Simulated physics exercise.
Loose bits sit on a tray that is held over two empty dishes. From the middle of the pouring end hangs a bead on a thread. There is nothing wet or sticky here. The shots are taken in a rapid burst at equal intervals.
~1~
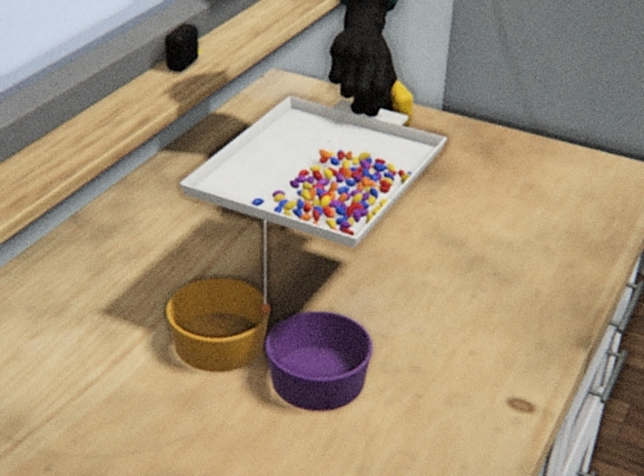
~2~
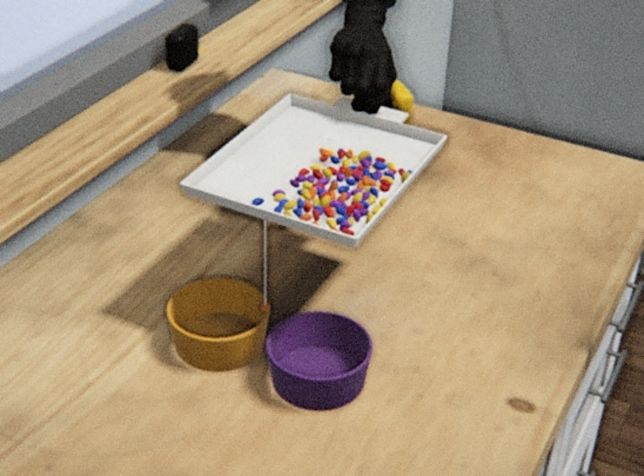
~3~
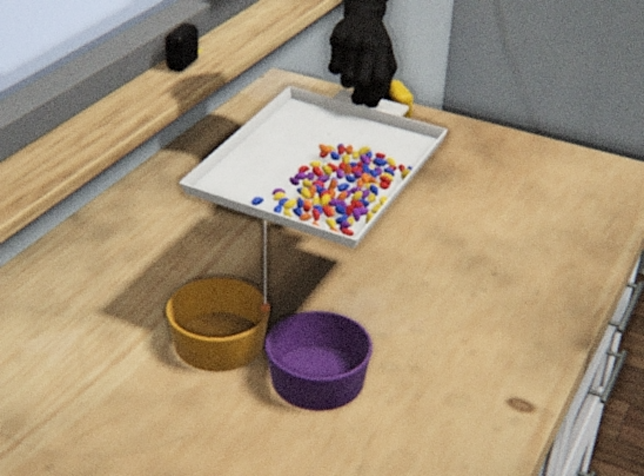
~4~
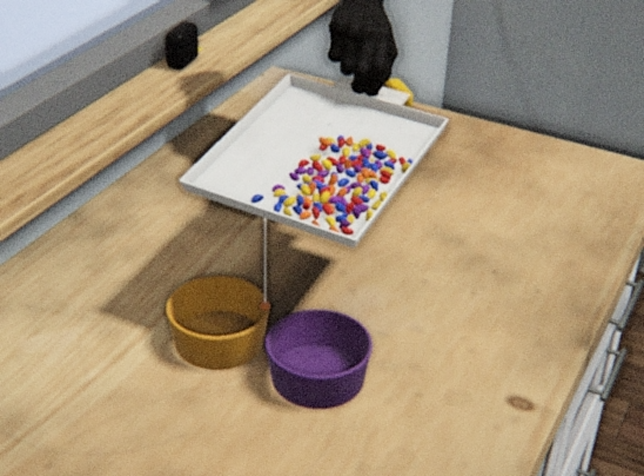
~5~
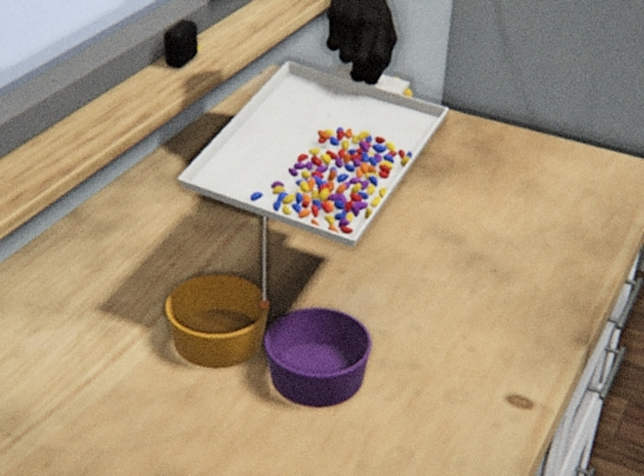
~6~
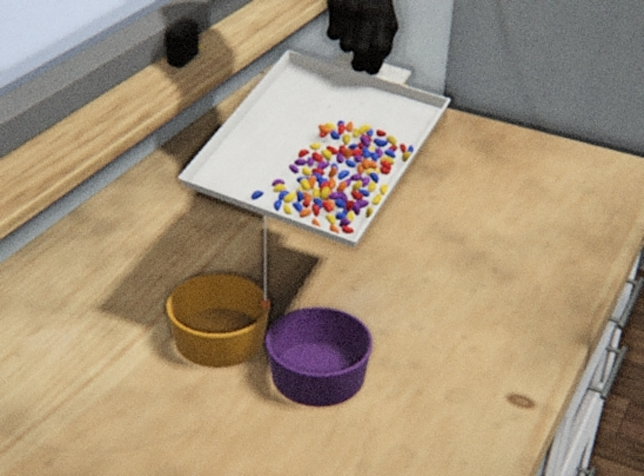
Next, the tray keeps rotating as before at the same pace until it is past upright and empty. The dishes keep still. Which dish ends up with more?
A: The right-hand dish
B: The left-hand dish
The right-hand dish.
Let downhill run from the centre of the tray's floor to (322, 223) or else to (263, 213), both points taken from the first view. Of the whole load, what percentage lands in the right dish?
Roughly 90 % in the first case and 20 % in the second.
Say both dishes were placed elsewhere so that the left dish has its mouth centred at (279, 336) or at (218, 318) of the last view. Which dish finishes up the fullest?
For the first position it is the one at left; for the second, the one at right.
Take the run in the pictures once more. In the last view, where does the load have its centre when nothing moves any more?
Near (303, 378).
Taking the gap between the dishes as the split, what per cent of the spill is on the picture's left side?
I'd say some 90 in a hundred.
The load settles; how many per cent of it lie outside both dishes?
Roughly 30 per cent.
Shortly afterwards, tray tipped steeply; the whole lot on the tray.
Next, tray tipped right over; all but a few on the tray; a little in the right dish; only a few outside both; only a few in the air.
Some moments later, tray tipped past a quarter turn; near two thirds in the right dish; only a few in the left dish; near a quarter outside both.
In the end, tray tipped past a quarter turn; near two thirds in the right dish; only a few in the left dish; near a quarter outside both.
